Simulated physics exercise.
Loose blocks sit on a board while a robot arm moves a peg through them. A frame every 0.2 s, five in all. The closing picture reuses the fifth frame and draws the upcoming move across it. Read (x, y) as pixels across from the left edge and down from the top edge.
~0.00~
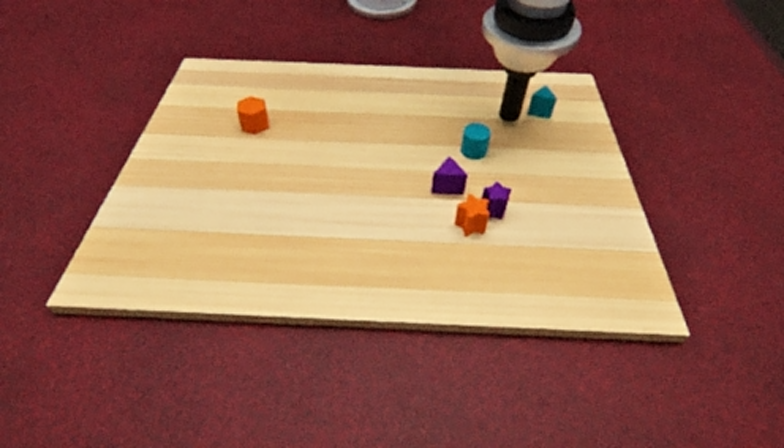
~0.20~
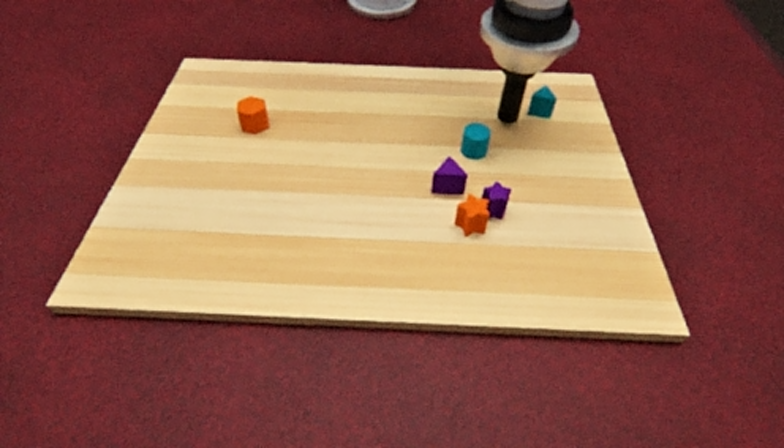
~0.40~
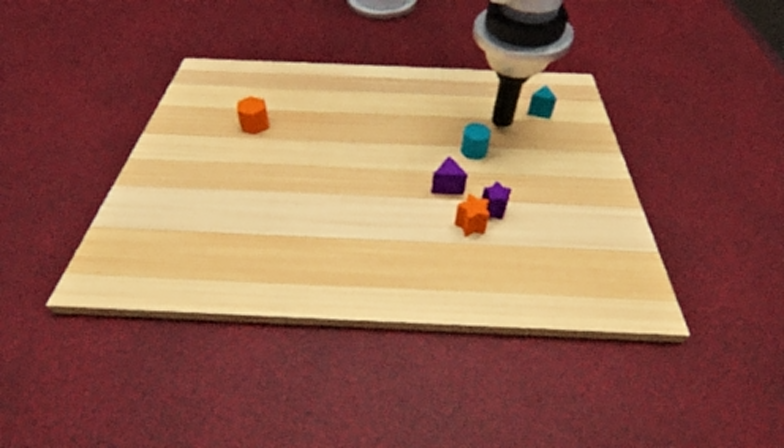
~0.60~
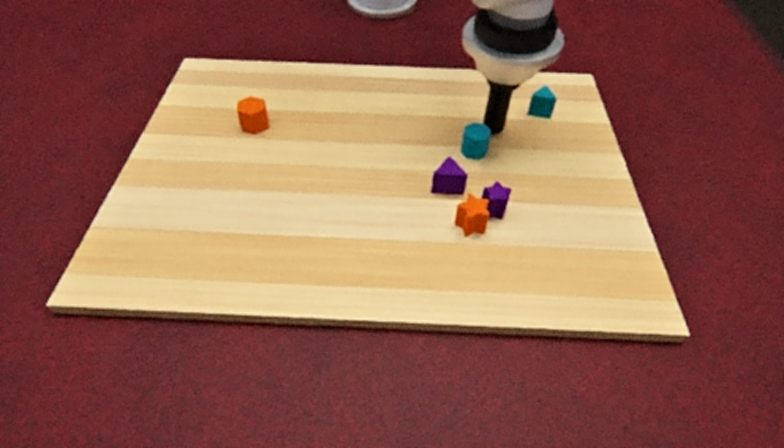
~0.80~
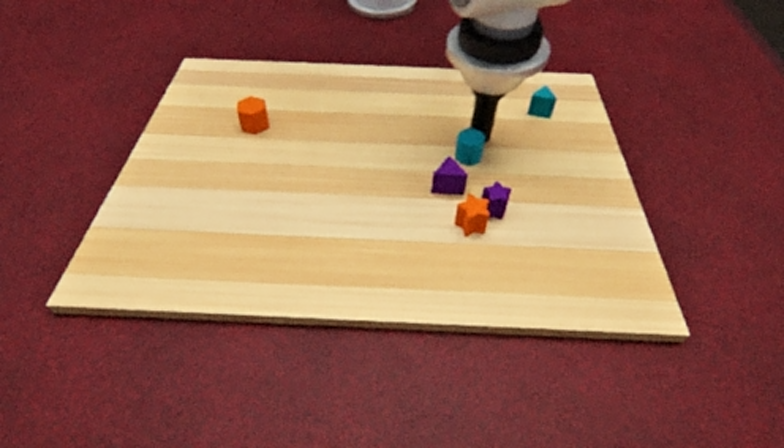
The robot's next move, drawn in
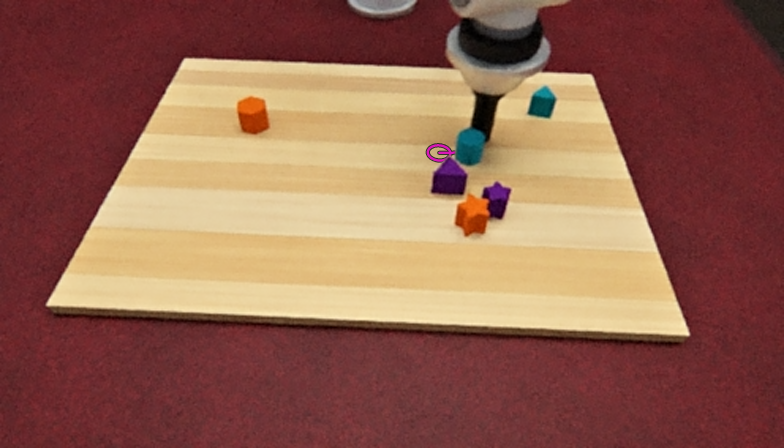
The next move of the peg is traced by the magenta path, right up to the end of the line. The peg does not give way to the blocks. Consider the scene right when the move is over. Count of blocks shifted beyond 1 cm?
By the end of the path, one block has moved more than about a centimetre.
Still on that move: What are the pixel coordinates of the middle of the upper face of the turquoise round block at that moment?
If I read the scene right, the answer is (457, 150).
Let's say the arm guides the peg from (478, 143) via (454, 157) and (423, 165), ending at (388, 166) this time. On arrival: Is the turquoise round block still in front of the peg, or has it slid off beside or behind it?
Slid off.
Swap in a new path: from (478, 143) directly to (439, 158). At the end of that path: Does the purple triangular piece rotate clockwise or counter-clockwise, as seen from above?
Turns anticlockwise.
Drawn move, from (478, 143) over (468, 149) and (454, 153) to (439, 153).
On the path given first. Halfway along, peg at (462, 145); turquoise round block at (460, 148).
At the end, peg at (440, 147); purple triangular piece still; turquoise round block at (457, 150).
